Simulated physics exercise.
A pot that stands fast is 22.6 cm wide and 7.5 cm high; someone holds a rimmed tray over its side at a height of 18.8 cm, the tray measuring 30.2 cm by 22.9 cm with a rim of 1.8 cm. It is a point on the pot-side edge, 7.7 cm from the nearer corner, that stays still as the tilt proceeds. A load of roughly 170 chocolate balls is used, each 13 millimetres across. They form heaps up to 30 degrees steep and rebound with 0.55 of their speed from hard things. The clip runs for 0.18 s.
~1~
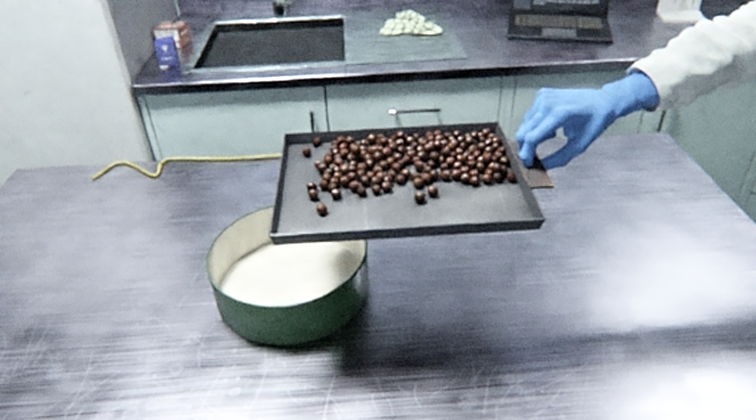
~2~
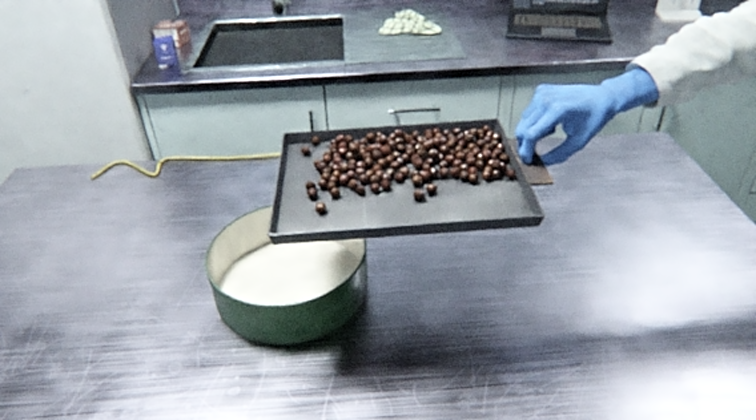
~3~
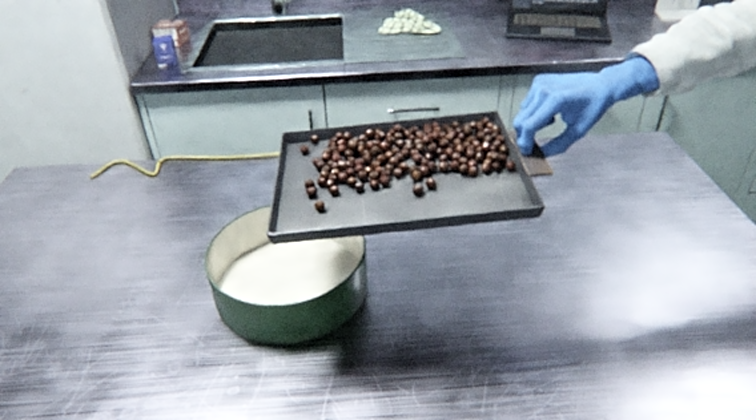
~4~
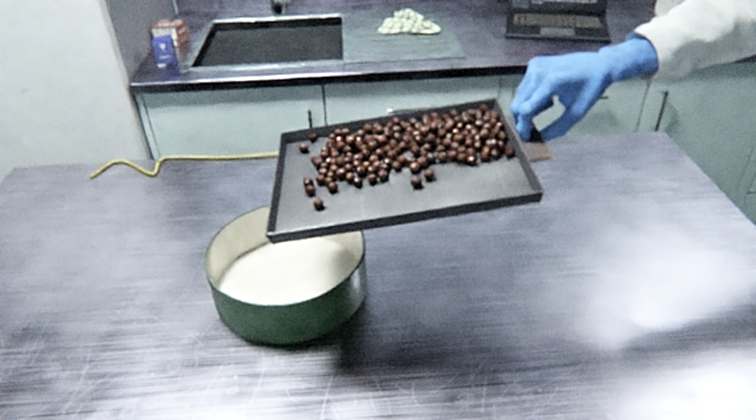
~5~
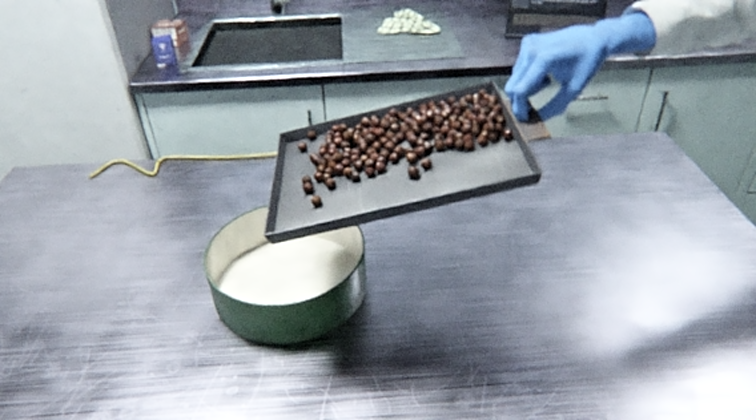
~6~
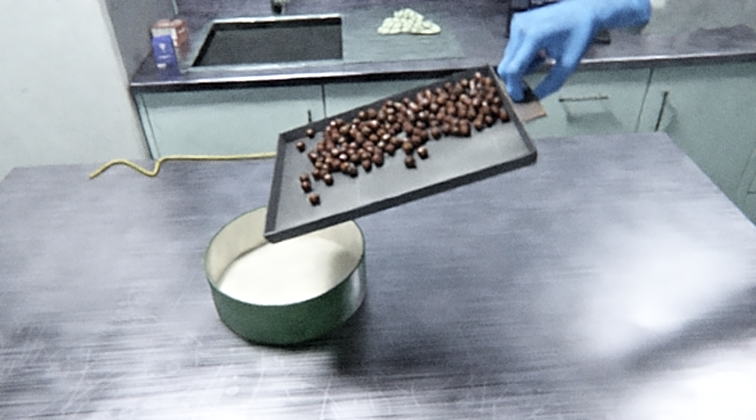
Blue-gloved hand steadily raising the right side of a black tray of brown chocolate balls, its left corner above a green pot.
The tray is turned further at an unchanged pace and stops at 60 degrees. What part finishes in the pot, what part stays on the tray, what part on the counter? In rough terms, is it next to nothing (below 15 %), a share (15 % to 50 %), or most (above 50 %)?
Roughly: Pot: A share, tray: A share, counter: A share.
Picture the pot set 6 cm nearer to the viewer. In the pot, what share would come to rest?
Expect something close to 25 per cent.
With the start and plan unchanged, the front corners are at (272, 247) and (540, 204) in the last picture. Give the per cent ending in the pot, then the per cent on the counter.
The pot gets 0 and the counter 65.
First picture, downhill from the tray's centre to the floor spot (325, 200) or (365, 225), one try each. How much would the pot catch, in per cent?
Some 20 and 0 per cent.
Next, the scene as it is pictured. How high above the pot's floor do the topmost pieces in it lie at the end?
Some 2.0 cm up.
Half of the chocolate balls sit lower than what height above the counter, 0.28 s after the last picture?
Roughly 26 centimetres, more or less.
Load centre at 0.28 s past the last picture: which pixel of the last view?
Approximately (308, 117) in the last view.
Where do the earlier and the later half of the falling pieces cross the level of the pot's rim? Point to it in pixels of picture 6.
Roughly (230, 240) to start, and after that (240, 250).
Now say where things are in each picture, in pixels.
Tray tilt 0 degrees, front corners at (273, 233) and (541, 217); middle of the pieces at (406, 160); pot at (287, 249), in the first picture.
Tray tilt 1 degrees, front corners at (272, 232) and (541, 213); middle of the pieces at (406, 158), in the second picture.
Tray tilt 3 degrees, front corners at (271, 232) and (540, 204), lowest corner left front; middle of the pieces at (405, 154), in the third picture.
Tray tilt 7 degrees, front corners at (269, 232) and (540, 189), lowest corner left front; middle of the pieces at (403, 146), in the fourth picture.
Tray tilt 12 degrees, front corners at (268, 232) and (537, 170), lowest corner left front; middle of the pieces at (400, 137), in the fifth picture.
Tray tilt 17 degrees, front corners at (266, 233) and (533, 150), lowest corner left front; middle of the pieces at (397, 128); pot at (285, 248), in the sixth picture.
Then, 0.17 s after the last picture, tilt 41 degrees; the tray holds 100 %, the pot 0 %.
Then, 0.28 s after the last picture, tilt 55 degrees; the tray holds 100 %, the pot 0 %.
Then, 0.52 s after the last picture, tilt 60 degrees; the tray holds 50 %, the pot 15 %.
In the end, pot 35 %, tray 35 %, counter 30 %.
